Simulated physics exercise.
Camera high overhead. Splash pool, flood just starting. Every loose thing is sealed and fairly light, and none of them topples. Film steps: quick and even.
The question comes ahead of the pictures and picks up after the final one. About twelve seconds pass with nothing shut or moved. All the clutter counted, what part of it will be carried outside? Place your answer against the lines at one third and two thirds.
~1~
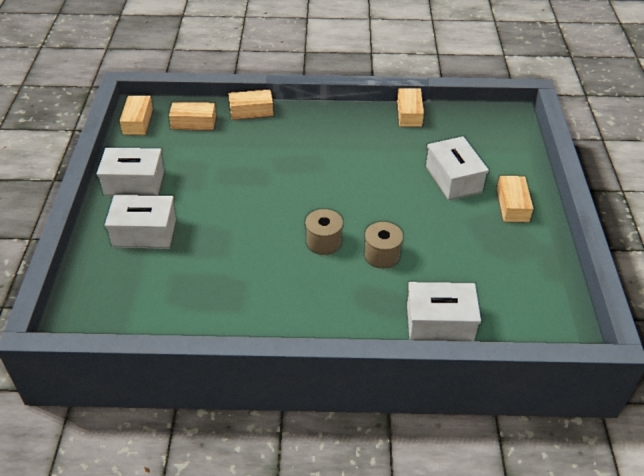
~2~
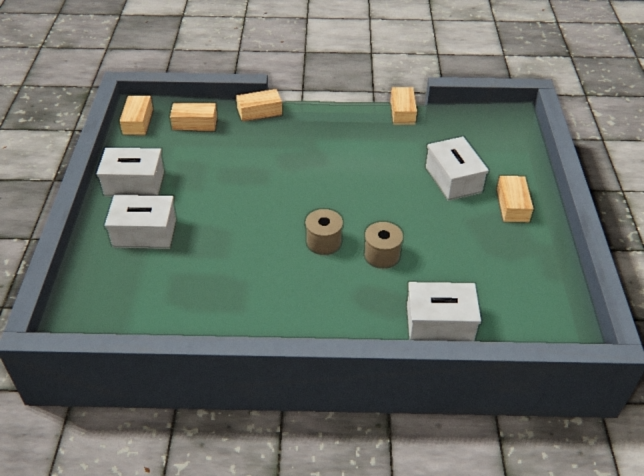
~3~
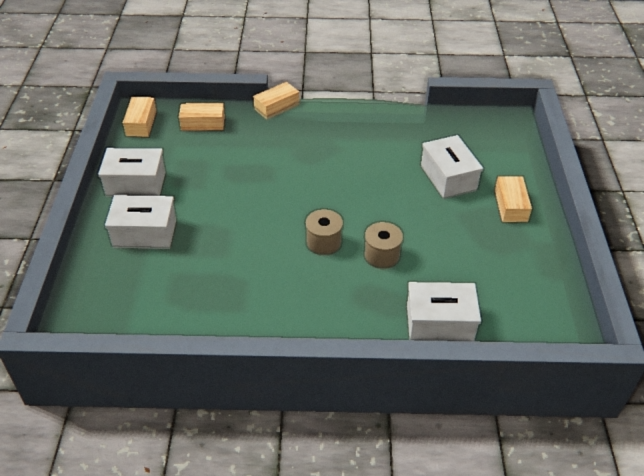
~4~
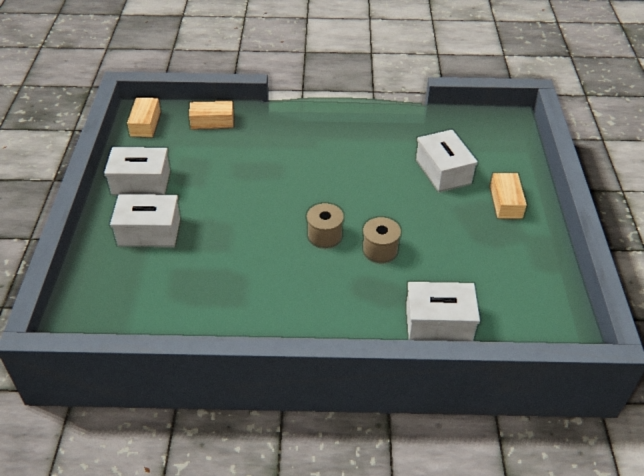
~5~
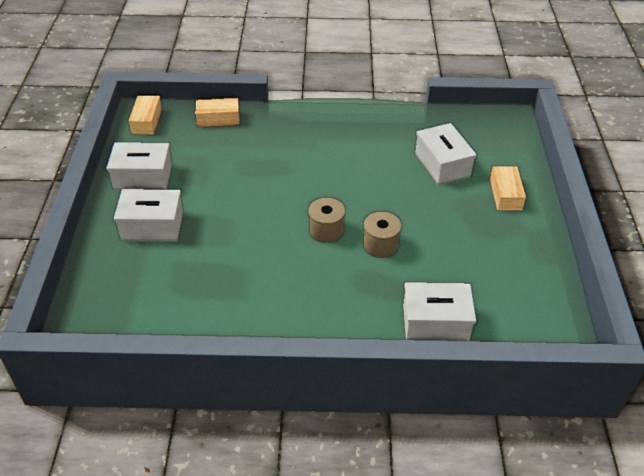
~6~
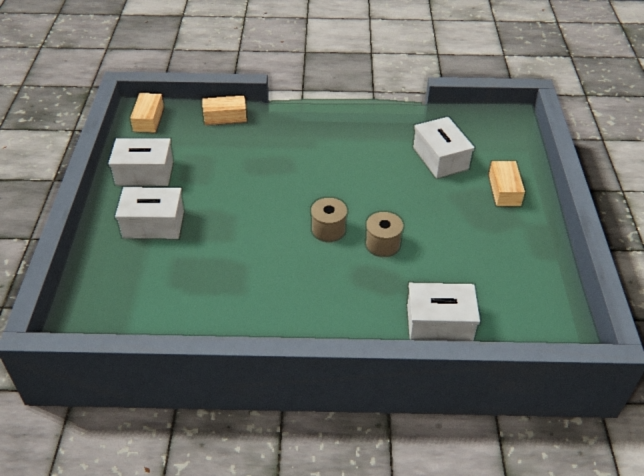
It sits between the two lines.
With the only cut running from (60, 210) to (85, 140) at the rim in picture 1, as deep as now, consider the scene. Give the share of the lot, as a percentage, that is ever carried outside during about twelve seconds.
Roughly 20 per cent.
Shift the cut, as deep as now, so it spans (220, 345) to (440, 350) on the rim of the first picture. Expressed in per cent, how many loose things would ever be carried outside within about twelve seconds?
Around 30 per cent.
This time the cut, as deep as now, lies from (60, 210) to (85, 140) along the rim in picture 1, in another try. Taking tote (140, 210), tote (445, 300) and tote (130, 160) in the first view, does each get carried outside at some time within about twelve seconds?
Per item as listed - swept away, not lost, swept away.
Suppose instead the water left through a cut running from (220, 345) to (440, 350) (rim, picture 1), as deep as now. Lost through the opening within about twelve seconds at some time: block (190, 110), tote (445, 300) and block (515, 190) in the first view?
Answer, one by one: Not lost, lost, not lost.
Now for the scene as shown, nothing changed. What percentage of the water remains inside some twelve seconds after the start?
60 %.
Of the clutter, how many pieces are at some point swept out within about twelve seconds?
You get 4.
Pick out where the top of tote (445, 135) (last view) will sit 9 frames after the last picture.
(403, 107).
A moment on, 2 of 11 are out; 9 afloat.
Next, 3 of 11 are out; 8 afloat.
Later, 4 of 11 are out; 7 afloat.
In the end, 4 of 11 are out; 7 afloat.
